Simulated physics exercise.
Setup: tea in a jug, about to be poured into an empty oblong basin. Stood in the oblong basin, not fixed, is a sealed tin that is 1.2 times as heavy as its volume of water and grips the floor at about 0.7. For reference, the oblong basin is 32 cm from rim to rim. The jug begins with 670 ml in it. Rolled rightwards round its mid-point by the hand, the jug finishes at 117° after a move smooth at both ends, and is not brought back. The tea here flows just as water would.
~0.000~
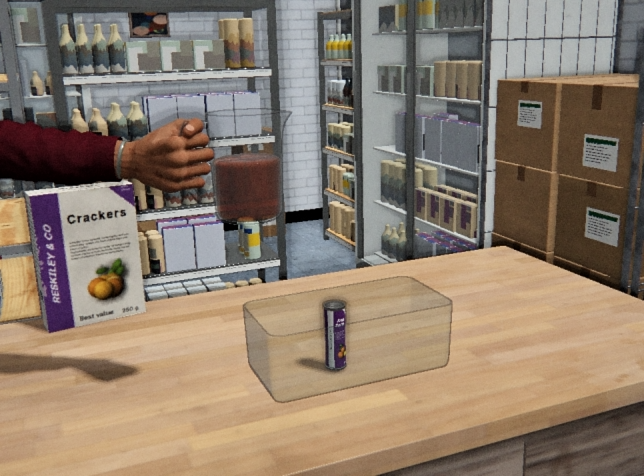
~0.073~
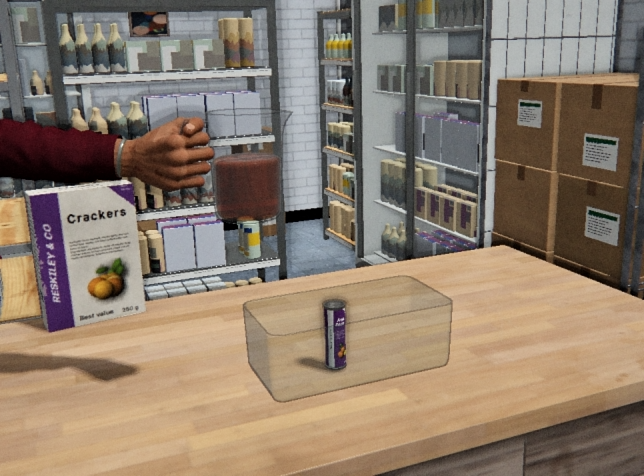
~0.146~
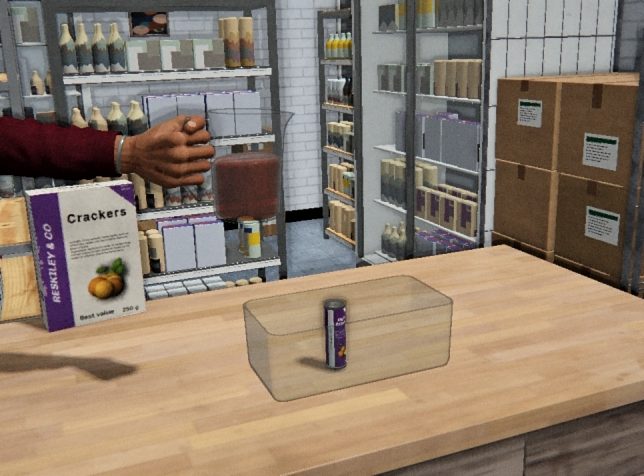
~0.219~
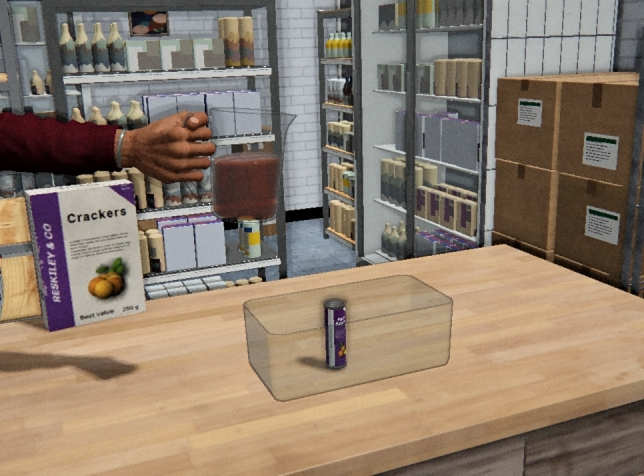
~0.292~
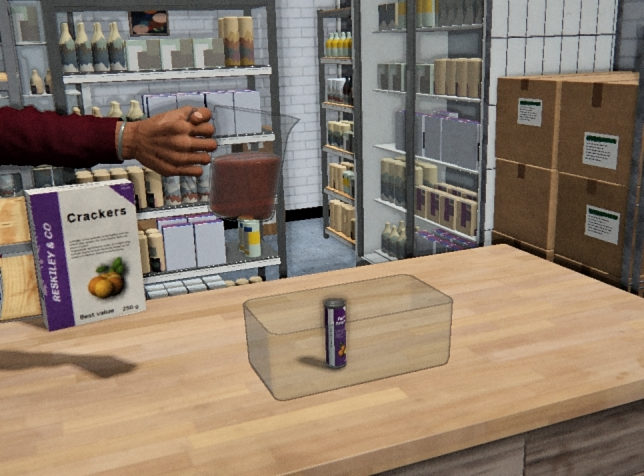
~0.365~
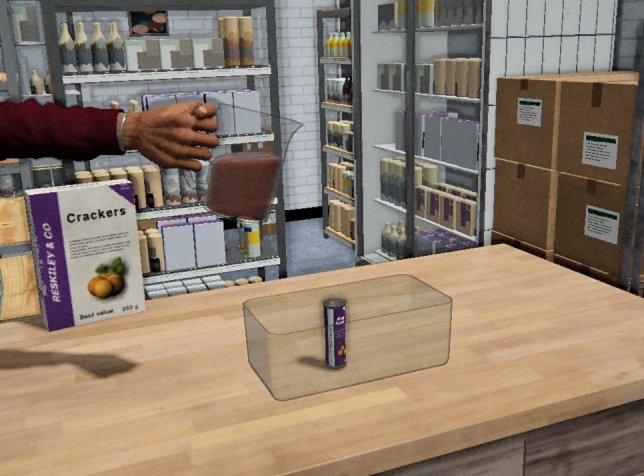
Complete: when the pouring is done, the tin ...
... is still on its feet.
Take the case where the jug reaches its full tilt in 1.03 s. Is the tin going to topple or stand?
Well, the tin simply holds firm.
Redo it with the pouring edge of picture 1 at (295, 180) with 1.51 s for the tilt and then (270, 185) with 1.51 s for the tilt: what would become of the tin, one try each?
Try 1: Tipped over; try 2: Still standing.
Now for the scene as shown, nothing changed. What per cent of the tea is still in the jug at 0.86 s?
Roughly 96 %.
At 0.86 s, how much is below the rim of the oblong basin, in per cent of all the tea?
0 %, more or less.
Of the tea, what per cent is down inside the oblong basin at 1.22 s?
The share is close to 34 percent.
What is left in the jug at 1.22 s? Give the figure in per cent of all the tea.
What remains is about 32 percent of it all.
After 0.86 s the tilt is 71° and 96 per cent is still to pour; the tin stands where it began.
After 1.22 s the tilt is 107° and 31 per cent is still to pour; the tin stands where it began.
After 1.60 s the tilt is 117° and 0 per cent is still to pour; the tin stands where it began.
After 2.01 s the tilt is 117° and 0 per cent is still to pour; the tin stands where it began.
In the end the tin stands where it began.
